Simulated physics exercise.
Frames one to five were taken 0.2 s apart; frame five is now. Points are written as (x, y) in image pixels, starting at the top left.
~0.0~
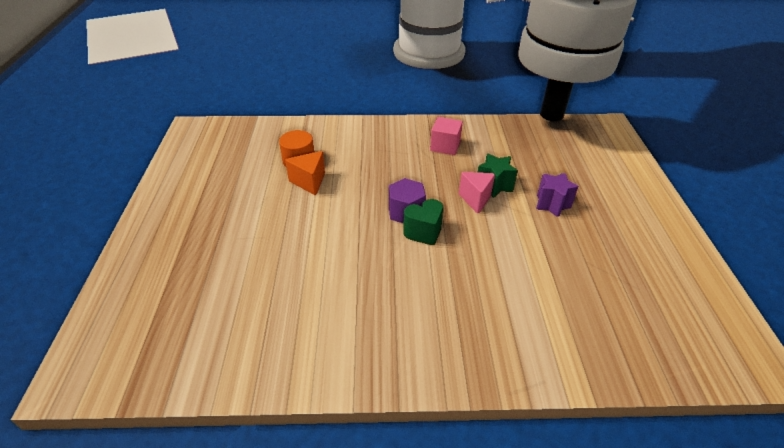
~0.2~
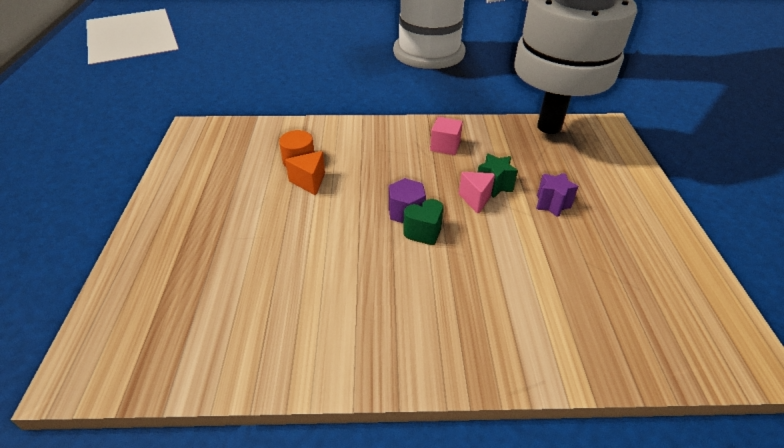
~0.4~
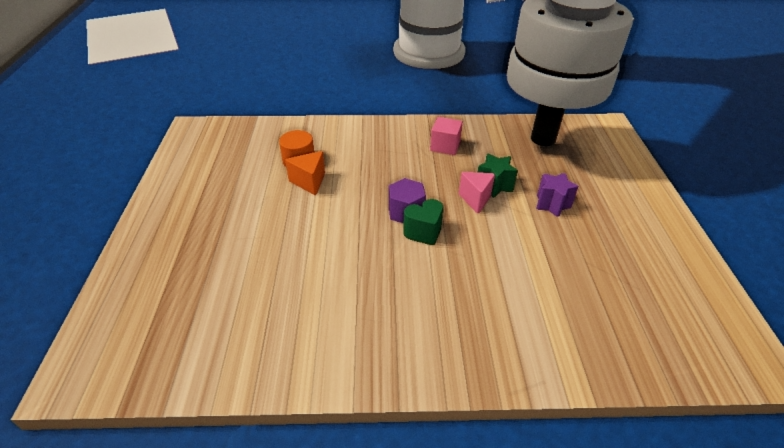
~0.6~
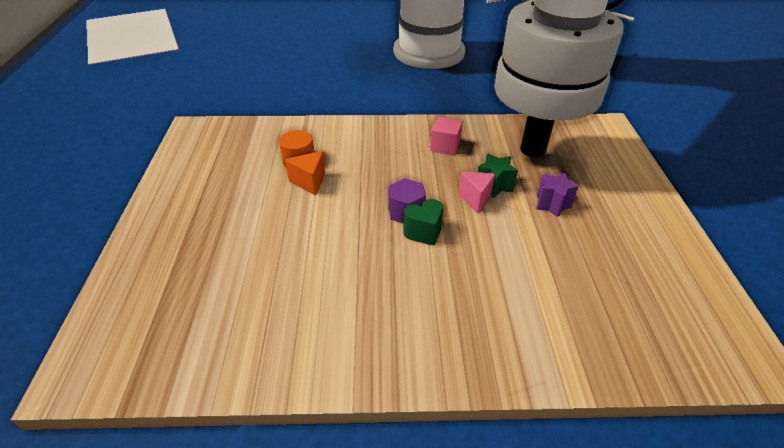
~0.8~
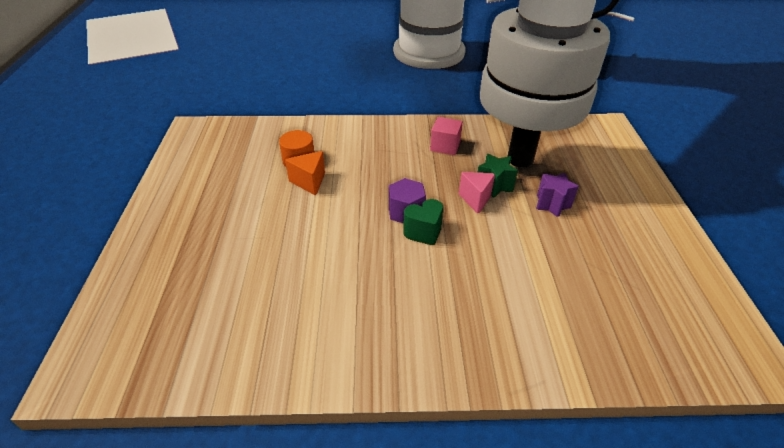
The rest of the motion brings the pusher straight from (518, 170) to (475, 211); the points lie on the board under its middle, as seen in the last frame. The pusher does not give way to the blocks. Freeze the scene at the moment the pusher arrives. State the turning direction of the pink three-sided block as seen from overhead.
From overhead, the rotation is clockwise.
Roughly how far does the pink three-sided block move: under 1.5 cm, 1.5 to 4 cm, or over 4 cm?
Final distance: More than 4 cm.
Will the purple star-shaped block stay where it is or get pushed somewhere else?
In the end it has not been moved.
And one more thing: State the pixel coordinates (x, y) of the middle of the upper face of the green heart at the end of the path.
At (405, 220).
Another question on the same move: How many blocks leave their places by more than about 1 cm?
In total, three or more blocks get moved by over 1 cm.
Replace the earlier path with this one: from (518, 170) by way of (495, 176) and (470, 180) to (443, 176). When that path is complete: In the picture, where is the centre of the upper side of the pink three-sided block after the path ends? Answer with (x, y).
It is going to be at (467, 198).
What follows on the original path. One third of the way, pusher at (506, 174); pink three-sided block at (468, 187), turned 20° clockwise; green star-shaped block at (487, 175), turned 15° anticlockwise.
Two thirds of the way, pusher at (492, 187); pink three-sided block at (453, 197), turned 15° clockwise; green star-shaped block at (471, 183), turned 20° anticlockwise.
At the end, pusher at (476, 201); green heart at (405, 220); pink three-sided block at (434, 211), turned 25° clockwise; green star-shaped block at (453, 196), turned 15° anticlockwise; purple star-shaped block unmoved.
